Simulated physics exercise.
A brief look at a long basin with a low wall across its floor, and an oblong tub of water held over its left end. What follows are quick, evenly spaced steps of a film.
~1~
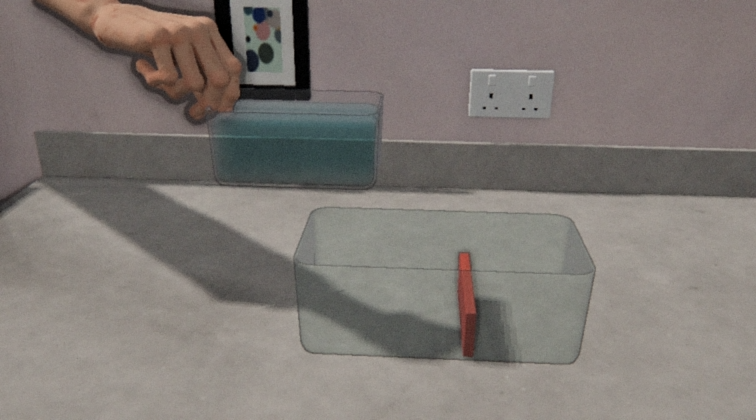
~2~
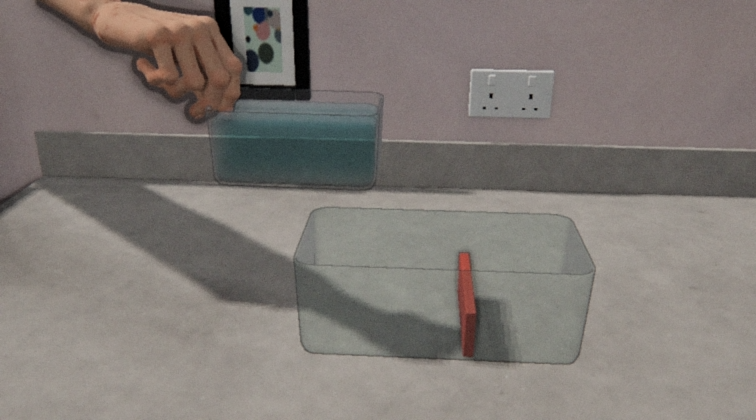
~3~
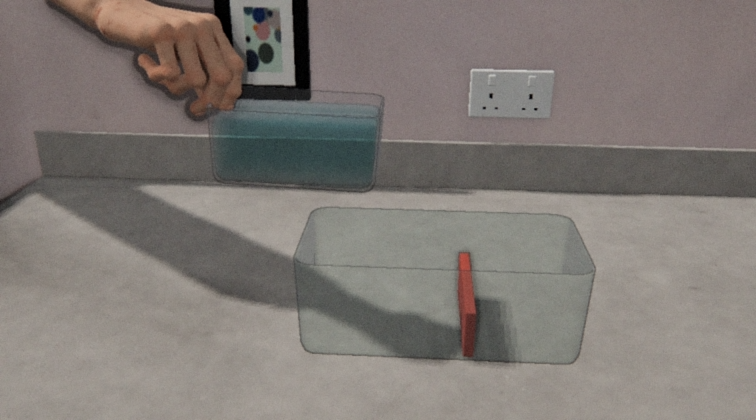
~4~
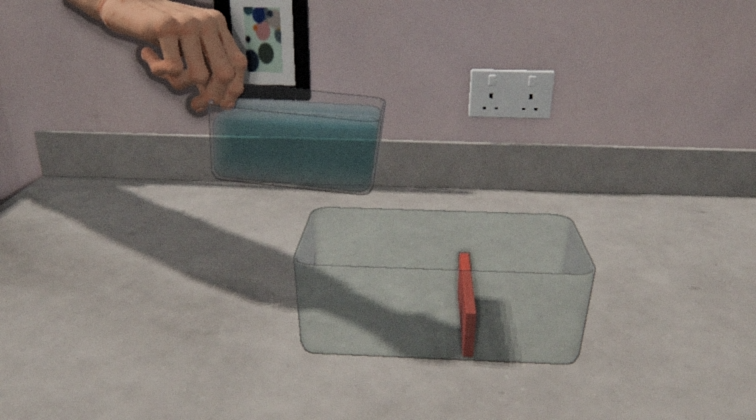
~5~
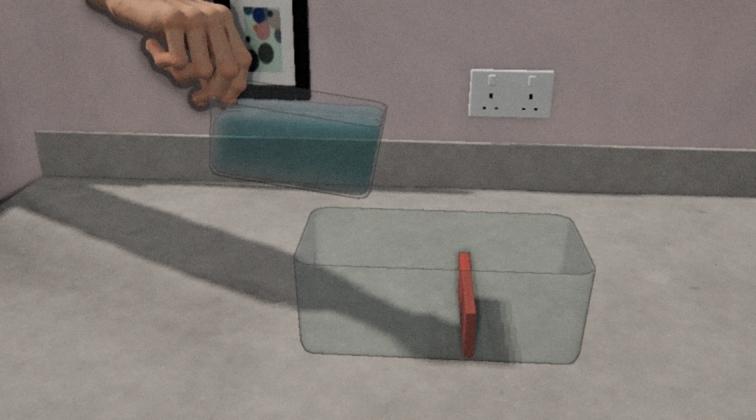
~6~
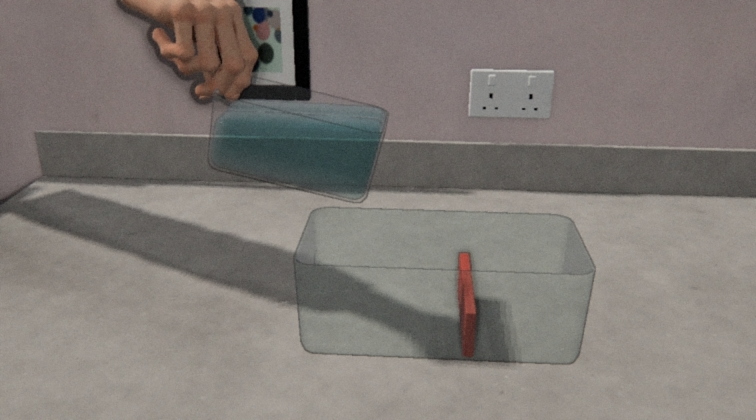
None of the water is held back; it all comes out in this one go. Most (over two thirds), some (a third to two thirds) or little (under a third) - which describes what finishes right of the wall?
Little.
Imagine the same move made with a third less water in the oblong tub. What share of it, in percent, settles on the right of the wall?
Close to 0 per cent.
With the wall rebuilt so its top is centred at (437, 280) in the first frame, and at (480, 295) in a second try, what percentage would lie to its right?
It would come to roughly 55 per cent the first time and roughly 15 per cent the second.
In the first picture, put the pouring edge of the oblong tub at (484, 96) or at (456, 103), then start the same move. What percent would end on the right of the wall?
In order, some 75 and 75 percent.
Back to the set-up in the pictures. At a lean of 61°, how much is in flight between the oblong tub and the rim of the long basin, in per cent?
Around 30 in a hundred.
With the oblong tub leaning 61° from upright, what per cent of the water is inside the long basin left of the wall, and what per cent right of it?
Left: Roughly 25 %; right: Roughly 0 %.
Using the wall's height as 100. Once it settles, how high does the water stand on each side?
About 60 on the left and about 10 on the right.
A moment on, the tilt is 61° and 44 per cent is still to pour, 23 is left of the wall and 2 right of it.
Next, the tilt is 93° and 10 per cent is still to pour, 75 is left of the wall and 8 right of it.
Then the tilt is 102° and 1 per cent is still to pour, 86 is left of the wall and 9 right of it.
Later the tilt is 102° and 0 per cent is still to pour, 88 is left of the wall and 9 right of it.
Finally, 88 per cent lies left of the wall, 9 right of it and 3 outside.
